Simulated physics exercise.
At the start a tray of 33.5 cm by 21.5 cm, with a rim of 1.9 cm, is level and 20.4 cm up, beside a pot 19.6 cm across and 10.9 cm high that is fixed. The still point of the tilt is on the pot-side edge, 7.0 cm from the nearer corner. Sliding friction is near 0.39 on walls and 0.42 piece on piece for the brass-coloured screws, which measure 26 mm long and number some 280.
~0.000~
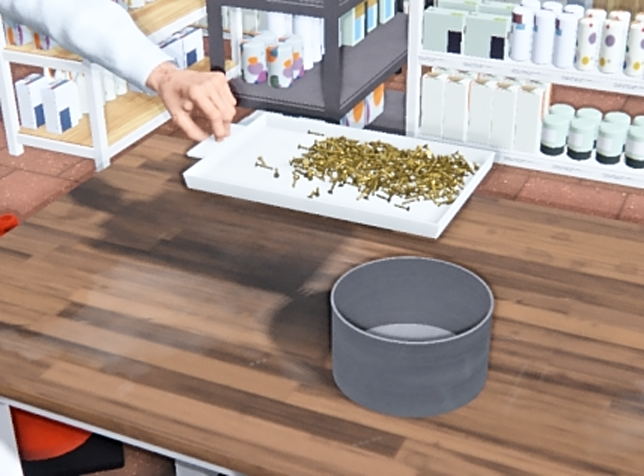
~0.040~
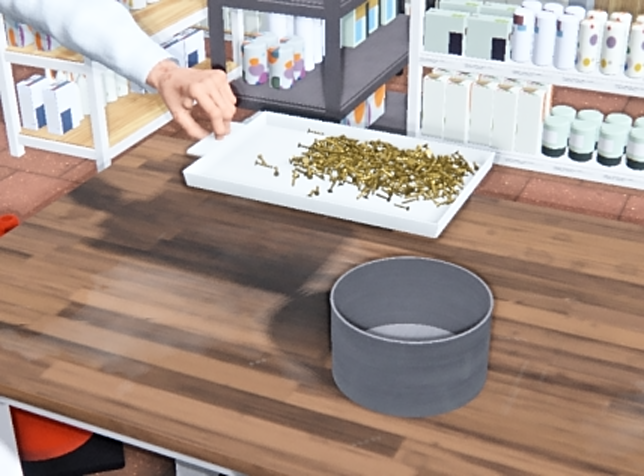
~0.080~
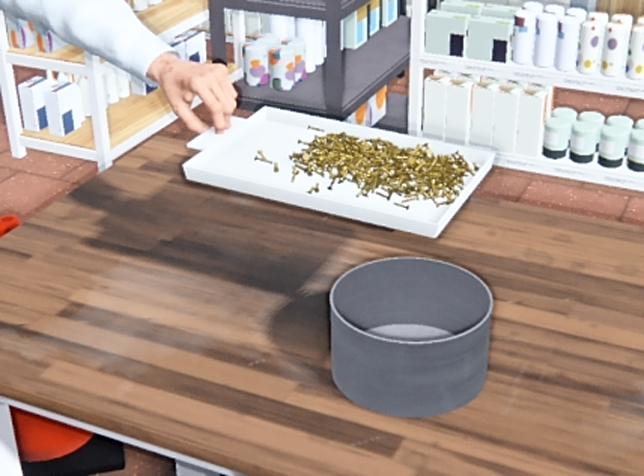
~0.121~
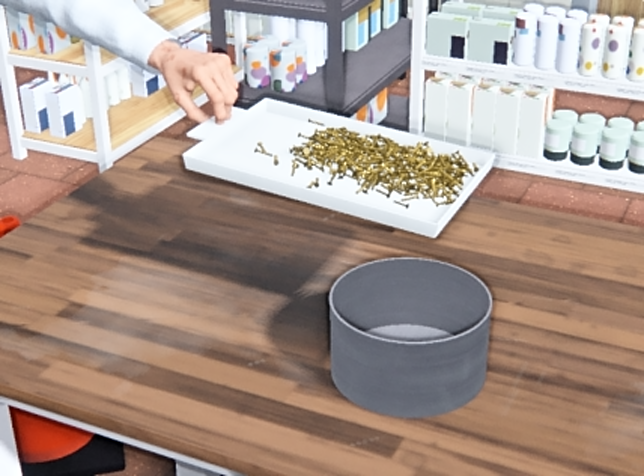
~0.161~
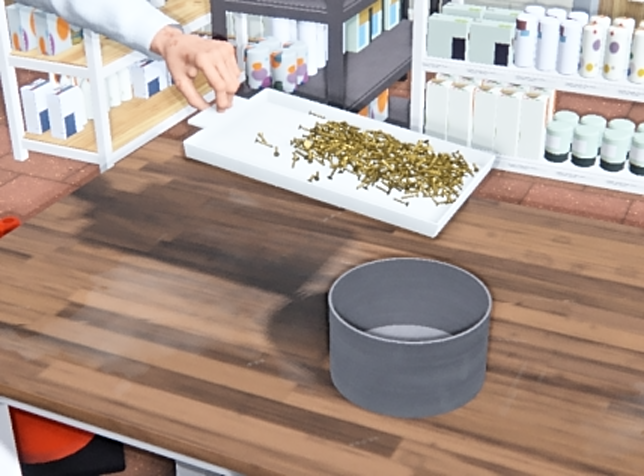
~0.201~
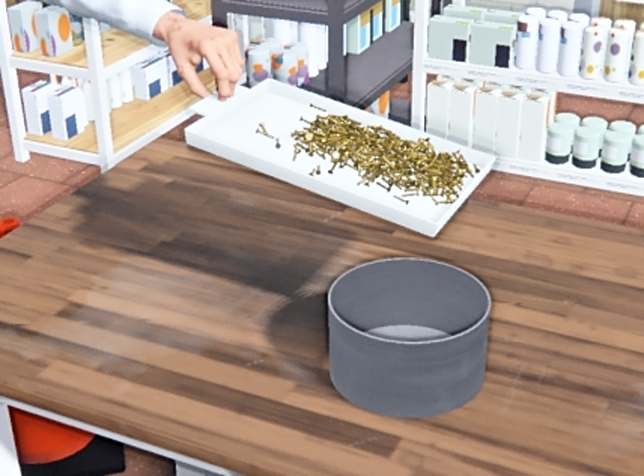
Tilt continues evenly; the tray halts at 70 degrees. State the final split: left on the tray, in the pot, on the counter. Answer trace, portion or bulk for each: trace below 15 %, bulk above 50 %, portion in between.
Left on the tray: Portion. Pot: Trace. Counter: Bulk.
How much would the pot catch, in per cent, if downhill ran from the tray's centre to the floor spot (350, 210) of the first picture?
Near 75 percent, give or take.
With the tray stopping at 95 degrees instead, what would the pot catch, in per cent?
I'd say close to 5 percent.
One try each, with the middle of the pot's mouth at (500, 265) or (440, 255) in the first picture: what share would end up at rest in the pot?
Close to 60 in a hundred, then close to 30 in a hundred.
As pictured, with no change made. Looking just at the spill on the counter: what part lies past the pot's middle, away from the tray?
Roughly 100 per cent.
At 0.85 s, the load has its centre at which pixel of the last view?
Estimated centre of load: Around (470, 169).
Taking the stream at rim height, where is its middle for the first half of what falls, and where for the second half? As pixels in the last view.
Around (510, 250), then (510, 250).
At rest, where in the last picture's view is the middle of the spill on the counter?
Near (522, 325).
After 0.59 s, tilt 39 degrees; the tray holds 100 %, the pot 0 %.
After 0.85 s, tilt 58 degrees; the tray holds 95 %, the pot 0 %.
After 1.22 s, tilt 70 degrees; the tray holds 35 %, the pot 0 %.
In the end, at 2.3 s, tray 35 %, pot 0 %, counter 65 %.
